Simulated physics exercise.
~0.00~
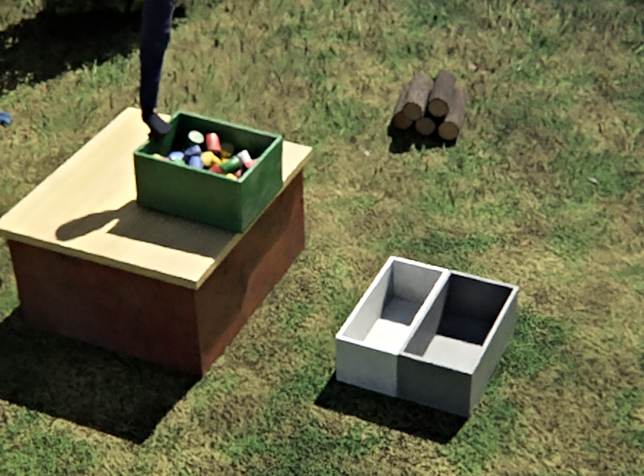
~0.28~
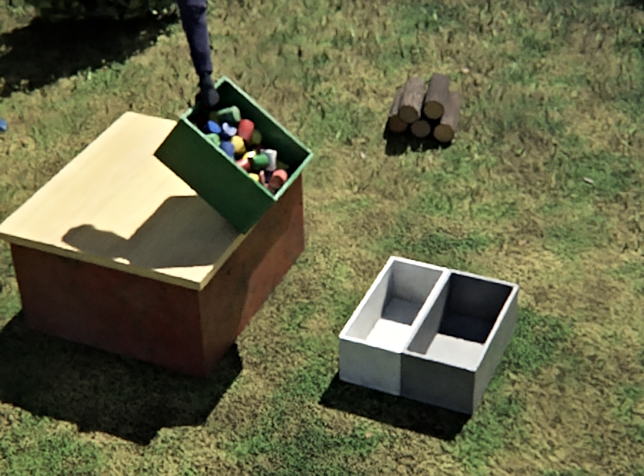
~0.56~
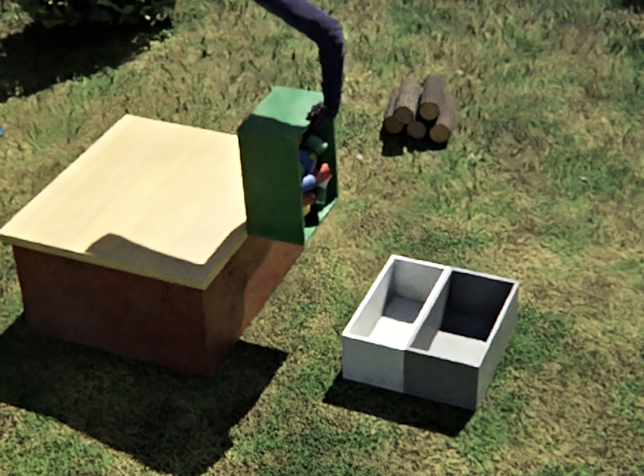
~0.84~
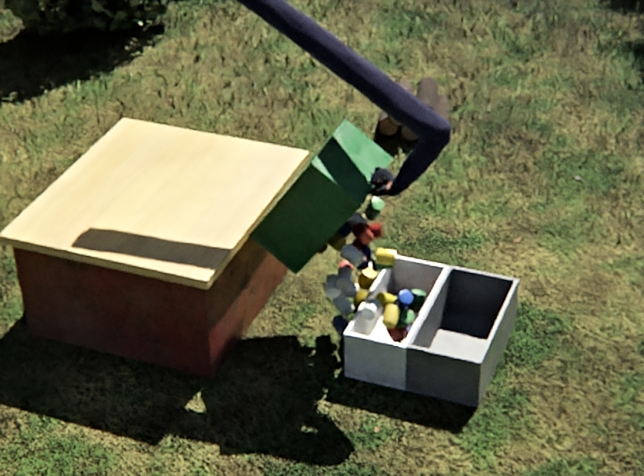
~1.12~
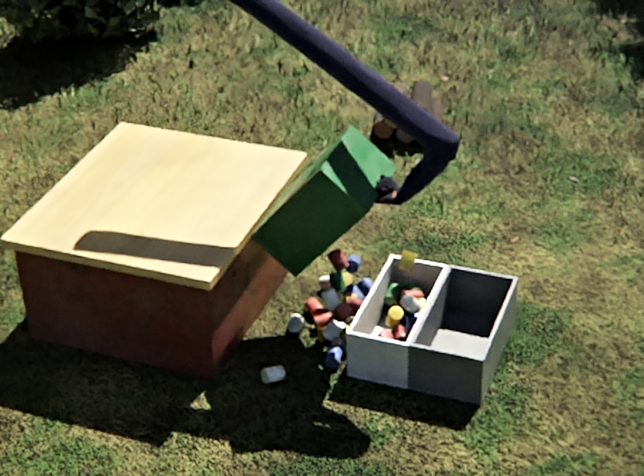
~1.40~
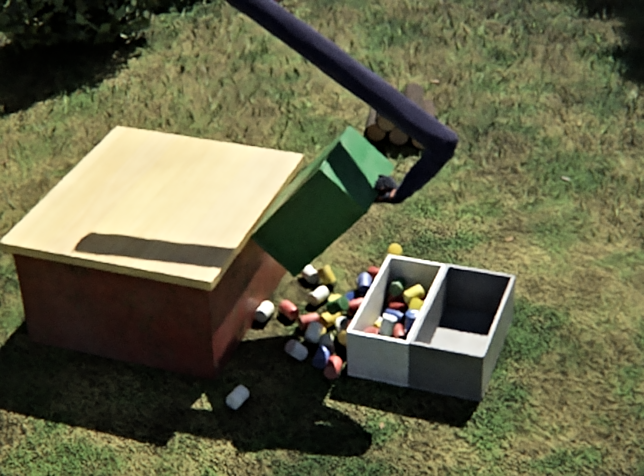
A dark arm tips a green crate, spilling colourful pieces into the white bin and onto grass.
